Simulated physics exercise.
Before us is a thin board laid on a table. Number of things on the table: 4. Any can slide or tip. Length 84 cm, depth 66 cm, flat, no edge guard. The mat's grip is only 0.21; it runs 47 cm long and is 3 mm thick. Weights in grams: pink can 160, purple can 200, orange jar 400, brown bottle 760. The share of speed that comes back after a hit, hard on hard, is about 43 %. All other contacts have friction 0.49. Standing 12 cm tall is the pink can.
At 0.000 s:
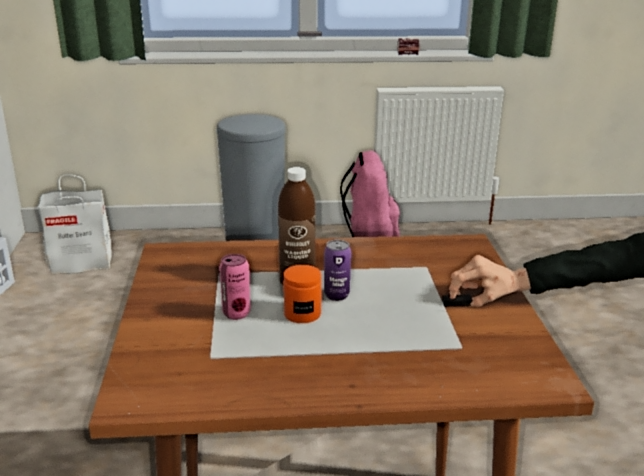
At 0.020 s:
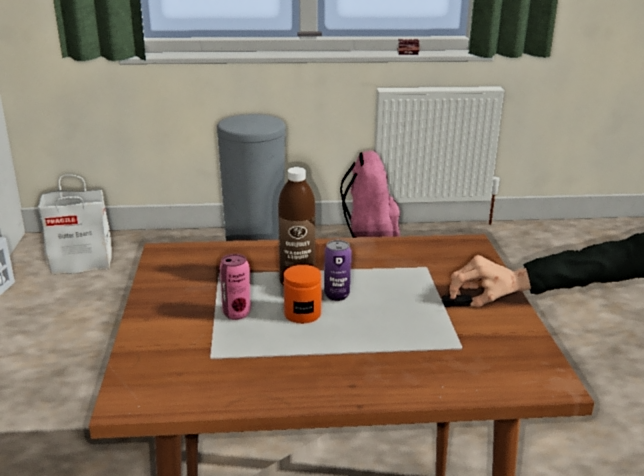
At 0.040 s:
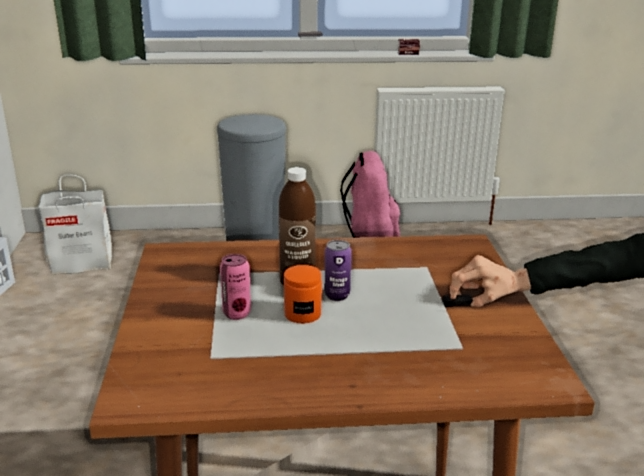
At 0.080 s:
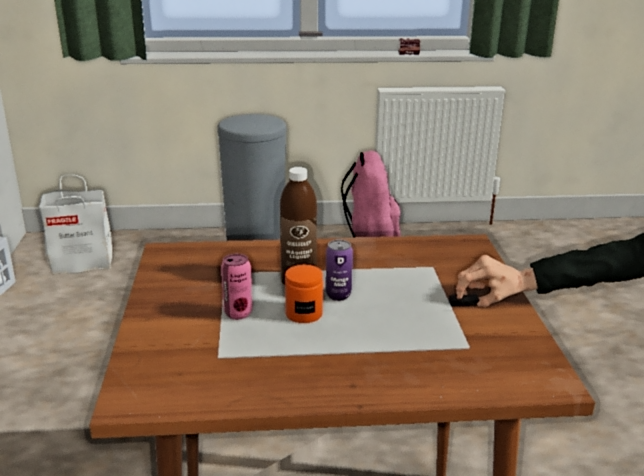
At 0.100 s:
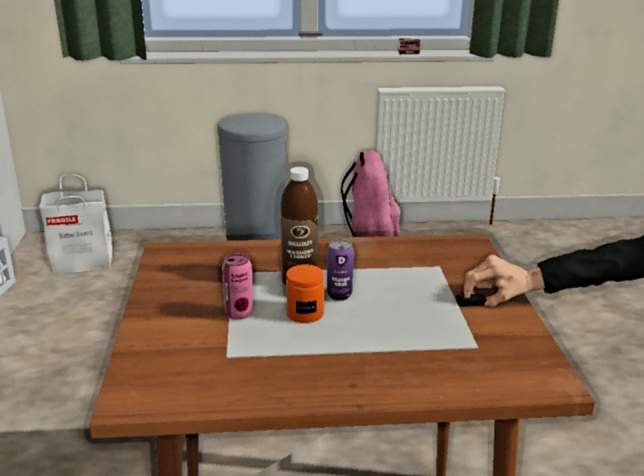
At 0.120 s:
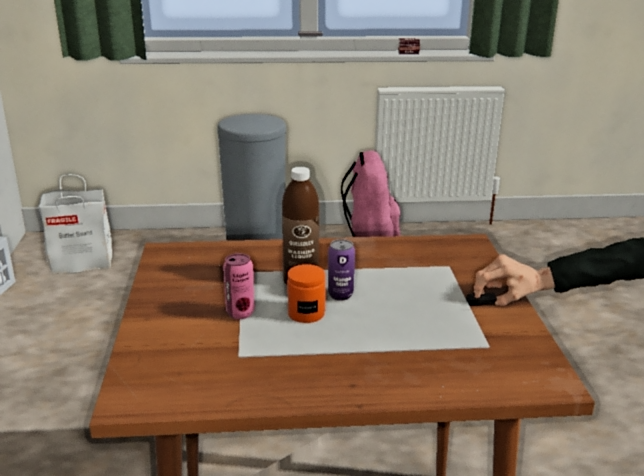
A hand slowly pulls a pale mat rightward beneath two cans, a jar and a bottle.
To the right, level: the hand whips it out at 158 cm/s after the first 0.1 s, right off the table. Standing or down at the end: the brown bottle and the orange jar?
Brown bottle: Standing, orange jar: Standing.
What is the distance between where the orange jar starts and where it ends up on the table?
Roughly 6 cm.
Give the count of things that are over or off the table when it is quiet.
1 of them.
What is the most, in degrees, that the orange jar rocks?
At most 2 degrees.
Around 0.22 s, mat out by 21 cm; brown bottle shifted 3 cm near (314, 227); orange jar shifted 3 cm near (320, 293); pink can at 4° to upright.
Around 0.42 s, mat out by 52 cm; brown bottle at 10° to upright near (336, 226); orange jar shifted 6 cm near (335, 294); purple can at 18° to upright.
Around 0.72 s, mat out by 90 cm; brown bottle at 5° to upright near (319, 227); orange jar shifted 6 cm near (335, 294); purple can on its side.
Finally (2.0 s), on their side or leaning hard on the table, purple can; not toppled but over 6 cm from the start, orange jar; the other 2 still in place (within 6 cm). Final places as that camera would see them, brown bottle near (325, 228), orange jar near (335, 294).
